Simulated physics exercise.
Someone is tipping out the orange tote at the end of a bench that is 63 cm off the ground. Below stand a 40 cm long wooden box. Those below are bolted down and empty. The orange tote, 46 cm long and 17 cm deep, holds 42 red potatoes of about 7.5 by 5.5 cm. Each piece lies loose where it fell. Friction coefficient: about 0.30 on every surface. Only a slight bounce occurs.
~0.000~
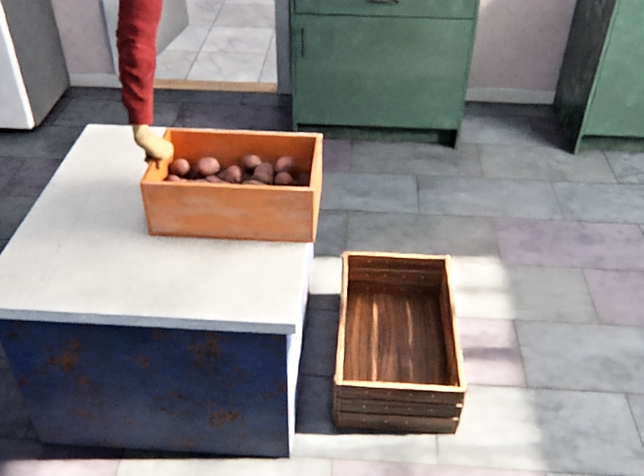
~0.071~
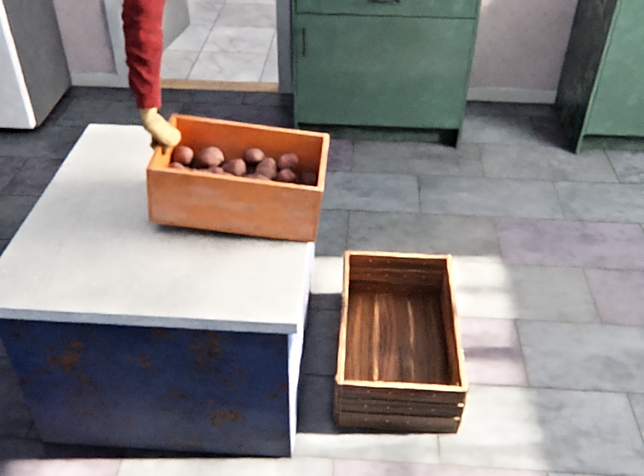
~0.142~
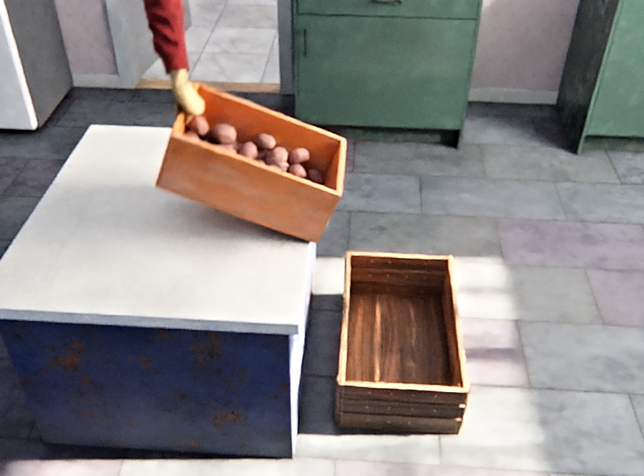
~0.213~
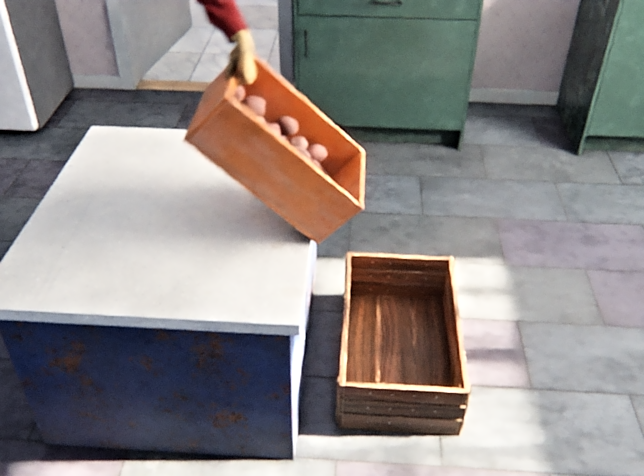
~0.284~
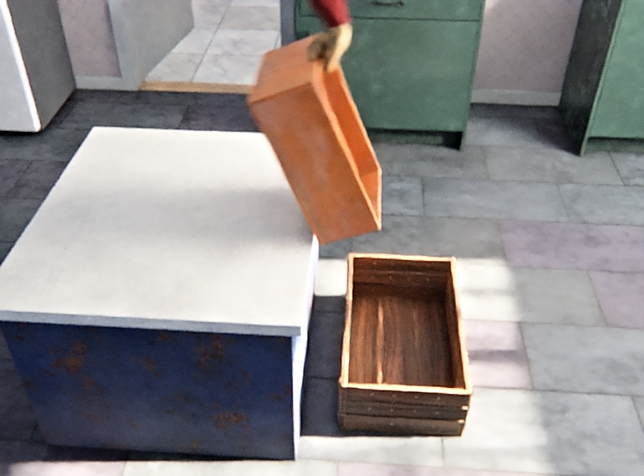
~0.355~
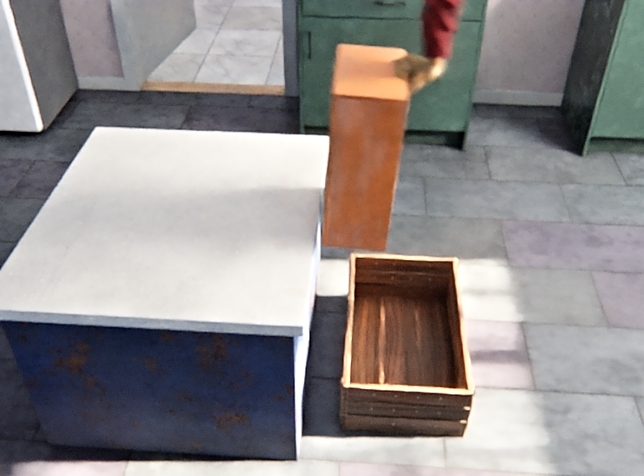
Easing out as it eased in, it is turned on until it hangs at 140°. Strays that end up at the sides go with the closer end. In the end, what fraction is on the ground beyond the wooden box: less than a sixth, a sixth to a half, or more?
In the end more than half of them are on the ground beyond the wooden box.
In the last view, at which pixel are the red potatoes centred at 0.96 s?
Roughly at pixel (574, 371).
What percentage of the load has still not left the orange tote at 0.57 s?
Some 5 per cent, more or less.
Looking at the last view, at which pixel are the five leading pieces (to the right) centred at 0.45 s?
They're centred near (457, 143).
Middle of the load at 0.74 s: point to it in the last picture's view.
Centre estimate - approximately (524, 358).
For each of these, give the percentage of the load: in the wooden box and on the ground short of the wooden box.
Estimate: 35 % then 0 %.
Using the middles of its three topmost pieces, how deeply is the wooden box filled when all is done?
About 7 cm.
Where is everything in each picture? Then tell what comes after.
In the first frame (places track the rim corner closest to us here), orange tote (309, 189); wooden box (461, 389); tipped 0°; all still inside.
Orange tote (318, 189); tipped 6°, in the second frame.
Orange tote (337, 193); tipped 21°, in the third frame.
Orange tote (360, 204); tipped 43°, in the fourth frame.
Orange tote (379, 224); tipped 68°, in the fifth frame.
Orange tote (386, 247); wooden box (469, 392); tipped 93°; all still inside, in the sixth frame.
After 0.45 s, tilt 122°; 41 still in the orange tote and 1 in the air.
After 0.57 s, tilt 140°; 3 still in the orange tote and 39 in the air.
After 0.74 s, tilt 140°; 13 in the wooden box, 23 on the ground beyond the wooden box and 6 in the air.
Outcome (at 0.96 s), 15 in the wooden box and 27 on the ground beyond the wooden box. Asked share, 27 of 42, 64 per cent.
